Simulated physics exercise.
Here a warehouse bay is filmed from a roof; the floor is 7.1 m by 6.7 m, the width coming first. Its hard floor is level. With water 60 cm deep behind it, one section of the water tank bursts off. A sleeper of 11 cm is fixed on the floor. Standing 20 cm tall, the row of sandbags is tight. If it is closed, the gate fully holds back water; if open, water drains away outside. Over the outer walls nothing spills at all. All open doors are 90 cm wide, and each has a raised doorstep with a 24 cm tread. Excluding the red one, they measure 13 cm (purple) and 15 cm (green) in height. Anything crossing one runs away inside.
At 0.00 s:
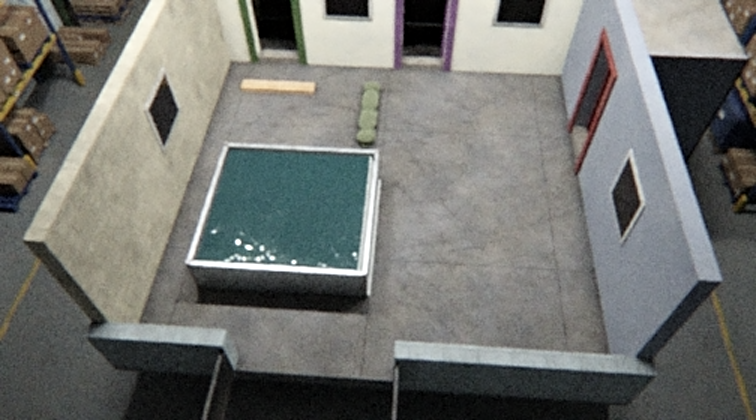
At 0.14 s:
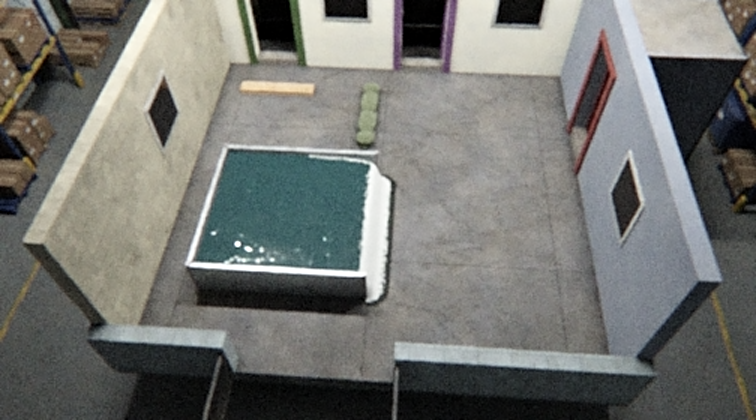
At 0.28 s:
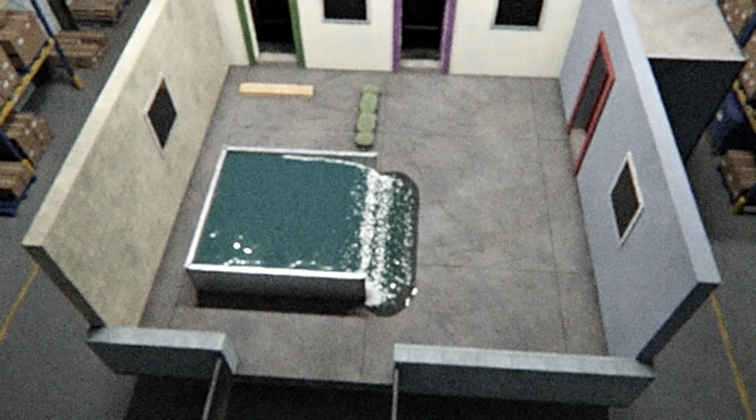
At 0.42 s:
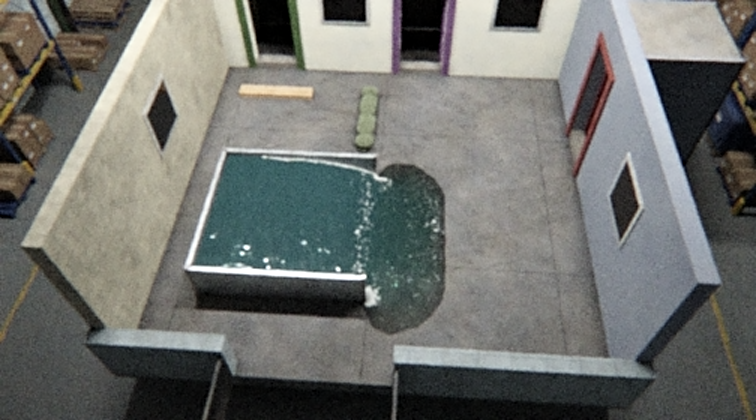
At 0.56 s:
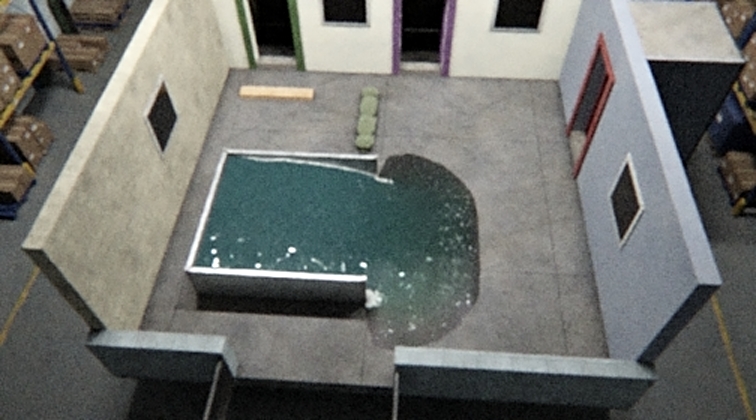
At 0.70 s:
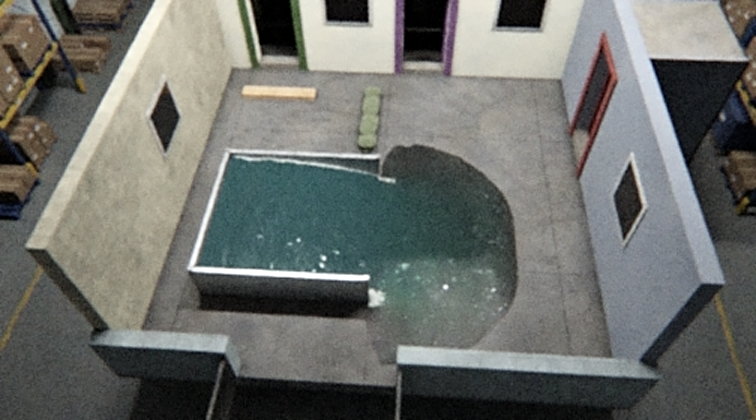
Water bursts from the right side of a tank and spreads across the grey floor.
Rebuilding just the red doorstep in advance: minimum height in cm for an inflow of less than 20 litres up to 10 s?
Roughly 16 cm.
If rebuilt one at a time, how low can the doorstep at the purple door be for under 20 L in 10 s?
At the purple door you'd want roughly 11.0 cm.
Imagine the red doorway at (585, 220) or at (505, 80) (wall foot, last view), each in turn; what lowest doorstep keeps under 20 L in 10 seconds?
First place around 26 cm, second around 18 cm.
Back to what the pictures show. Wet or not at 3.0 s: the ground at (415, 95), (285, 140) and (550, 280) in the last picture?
Point 1: Bone dry; point 2: Bone dry; point 3: Awash.
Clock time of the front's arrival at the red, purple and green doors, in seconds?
Times: Red = 1.6 s, purple = 4.0 s, green = 5.5 s.
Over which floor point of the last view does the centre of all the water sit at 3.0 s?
Look at about (454, 237) in the last view.
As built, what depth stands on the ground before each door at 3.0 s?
Red door 22 cm, purple door 0 cm, green door 0 cm.
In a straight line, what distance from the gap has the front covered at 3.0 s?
The front is some 5.6 m out.
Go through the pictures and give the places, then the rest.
Still water, 60 cm deep, in the water tank at (290, 206); the red door at (589, 111) is dry, in the first picture.
Water pours out at (369, 226) and has run 0.3 m, to (381, 296); about 8 cm deep outside, 60 cm at the back, in the second picture.
The gap is at (369, 229), the front 0.8 m out at (413, 261); the back of the water tank holds 60 cm, in the third picture.
Water pours out at (369, 231) and has run 1.2 m, to (438, 296); about 10 cm deep outside, 60 cm at the back, in the fourth picture.
The front is at (475, 273), 1.8 m from the gap at (369, 232); 5.3 m2 of floor is wet, 60 cm left at the back, in the fifth picture.
Water pours out at (372, 232) and has run 2.3 m, to (512, 277); about 7 cm deep outside, 59 cm at the back; the red door at (590, 115), 4.3 m from the gap, is still 1.9 m from the nearest water, in the sixth picture.
After 1.4 s water covers 40 % of the floor, deepest (32 cm) near (591, 257); it has not reached the red door.
After 3.0 s water covers 50 % of the floor, deepest (38 cm) near (611, 371); 22 cm at the red door, 1 litre in over its 20 cm doorstep.
After 10.0 s water covers 95 % of the floor, deepest (16 cm) near (277, 86); 11 cm at the red door, 4 litres in over its 20 cm doorstep.
At the red door as built, the water arrived by 1.7 s and peaked near 23 cm at 2.6 s.
With a doorstep of 13.5 cm, 39 litres would have come in within the 10 s; with 18.5 cm, 8 litres. So under 20 litres takes about 16 cm.
